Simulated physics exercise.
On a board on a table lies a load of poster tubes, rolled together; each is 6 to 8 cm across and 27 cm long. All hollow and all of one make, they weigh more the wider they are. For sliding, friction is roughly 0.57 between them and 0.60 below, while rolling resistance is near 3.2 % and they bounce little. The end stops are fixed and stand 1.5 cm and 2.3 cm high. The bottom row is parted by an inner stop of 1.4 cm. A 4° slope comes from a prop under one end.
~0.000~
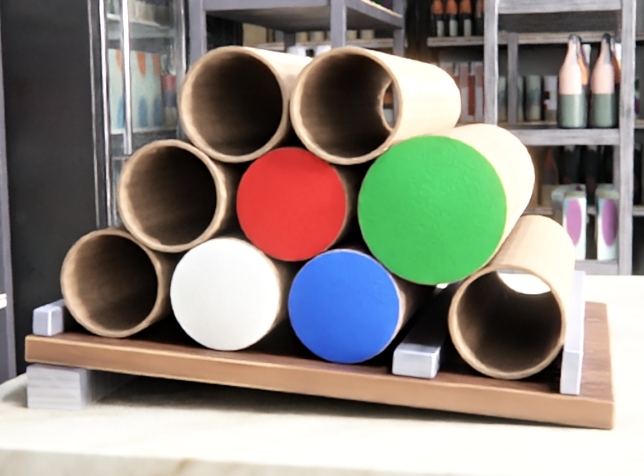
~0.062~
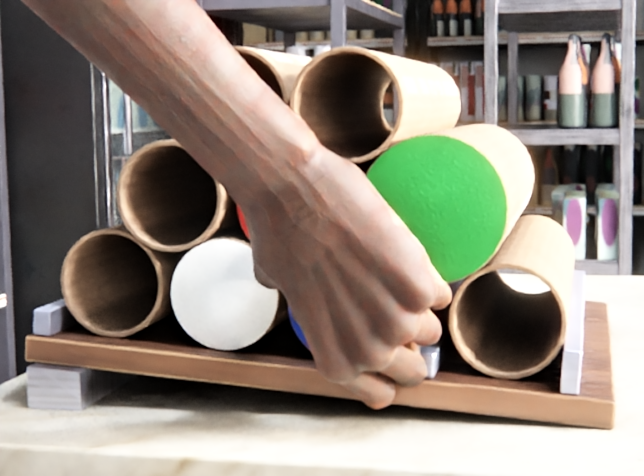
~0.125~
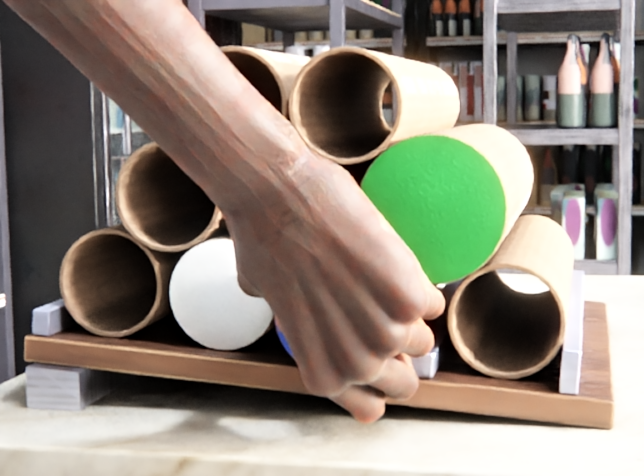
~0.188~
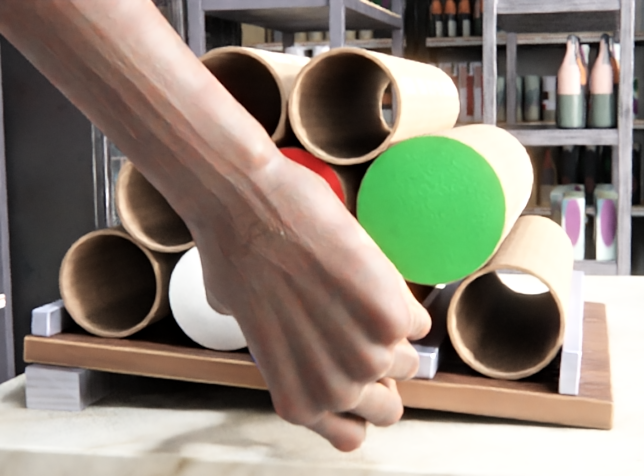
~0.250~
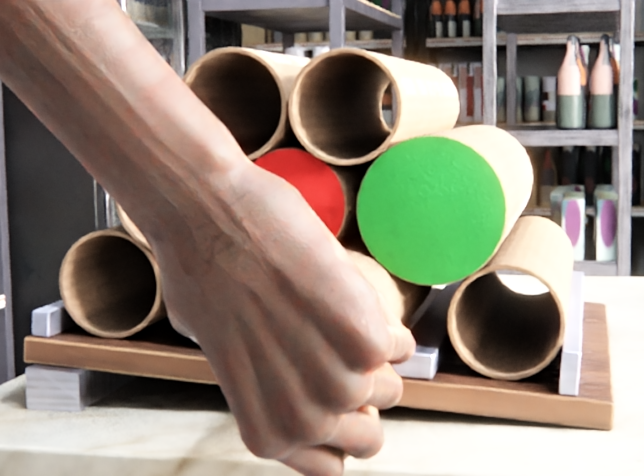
A bare forearm reaches in from the upper left across a stack of pale brown tubes on a wooden board, seen from the front on a light tabletop before blurred shelves. The tubes' ends are mostly open, with red and green discs in the middle row and white and blue below. The hand grips the blue-ended tube and draws it steadily forward while the others and the camera stay still.
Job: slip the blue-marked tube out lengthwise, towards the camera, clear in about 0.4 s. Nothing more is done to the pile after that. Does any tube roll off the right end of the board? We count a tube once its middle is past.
No, not a single one rolls off the right end of the board.
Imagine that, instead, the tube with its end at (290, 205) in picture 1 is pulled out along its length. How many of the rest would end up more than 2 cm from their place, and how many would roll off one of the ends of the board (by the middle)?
The tally would be 0 shifting, 0 getting out.
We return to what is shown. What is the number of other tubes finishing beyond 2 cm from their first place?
Tally: 0.
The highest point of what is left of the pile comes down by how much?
I'd put it at some 0 cm lower than at the start.
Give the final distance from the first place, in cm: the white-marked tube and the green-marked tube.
White-marked tube: 0, green-marked tube: 0.
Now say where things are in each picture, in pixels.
In the first frame, 9 tubes, 4 on the base, highest (232, 105); white (224, 295), blue (344, 307), green (432, 210), red (291, 205); left lip (1.5 cm) (42, 310); right lip (2.3 cm) (573, 351); inner batten (1.4 cm) (414, 352); left end propped up.
In the second frame, the blue-marked tube has not moved yet, hidden; the rest still.
In the third frame, the blue-marked tube is 2.8 cm out, hidden; the rest still.
In the fourth frame, the blue-marked tube is 8 cm out, hidden; the rest still.
In the fifth frame, the blue-marked tube is 12 cm out, hidden; the rest still.
After 0.52 s, 0 now displaced over 2 cm; not one off the ends of the board.
After 0.58 s, 0 now displaced over 2 cm; not one off the ends of the board.
All still by 0.8 s, 0 moved over 2 cm; not one off the ends of the board; top of the pile 20 cm high, from 20 cm.
